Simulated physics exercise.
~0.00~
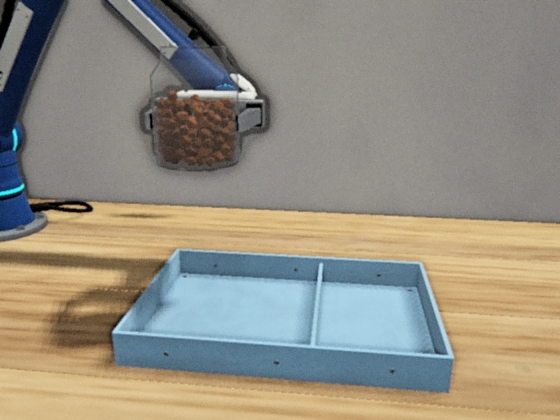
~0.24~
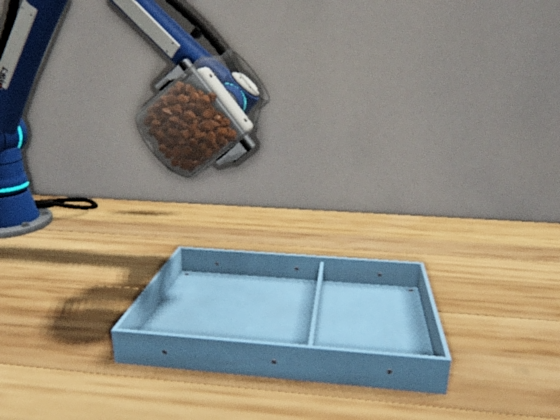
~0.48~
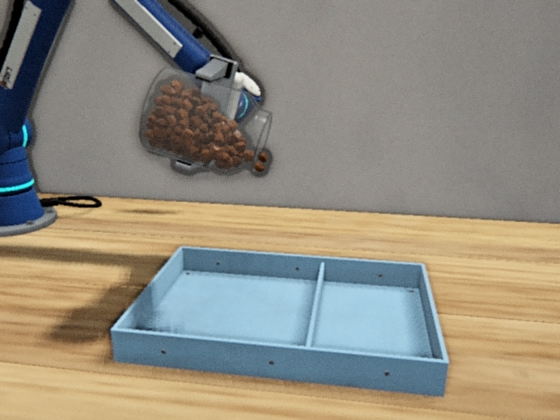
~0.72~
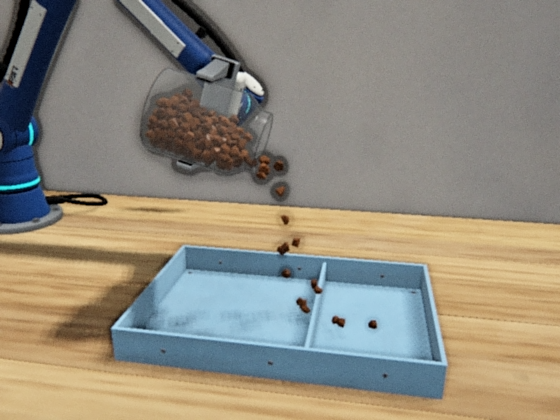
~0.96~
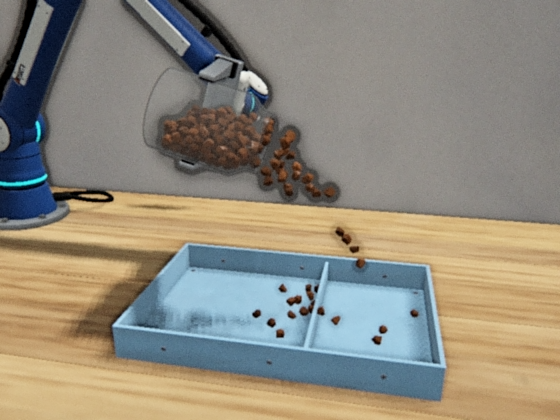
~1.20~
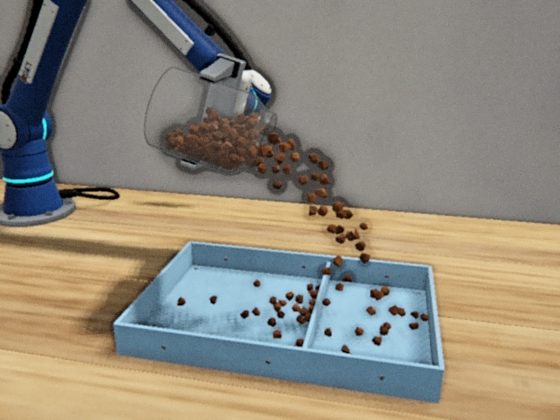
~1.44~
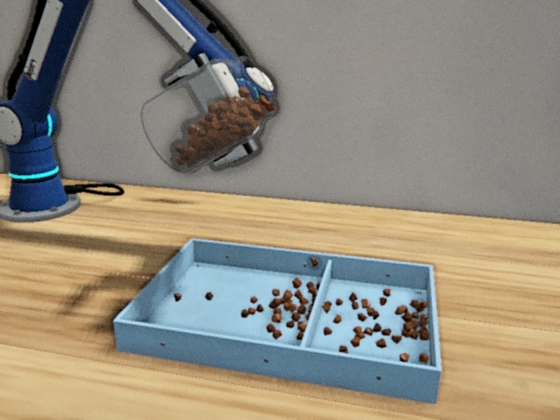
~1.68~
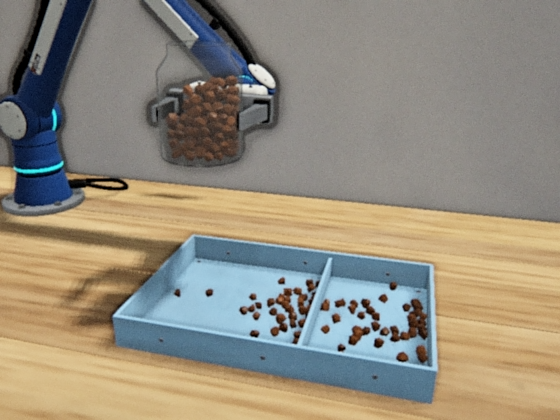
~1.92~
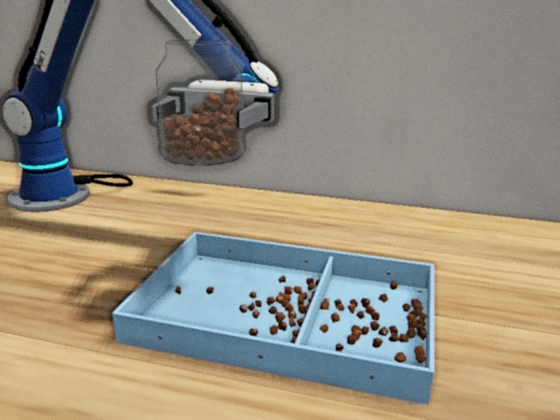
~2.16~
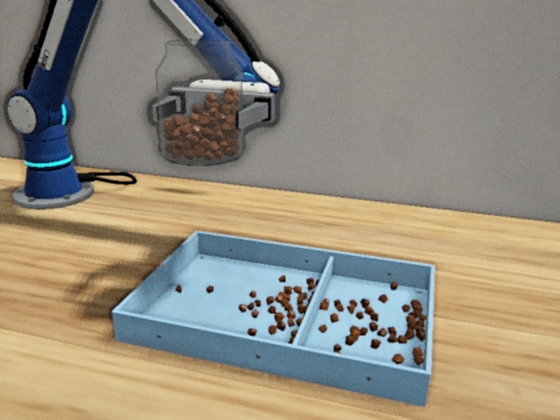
In the video, a blue robot arm tips a clear jar of brown pellets to the right, spilling some into both parts of a divided light blue tray, then turns it upright, still holding many pellets, while the scattered ones lie still in the tray.
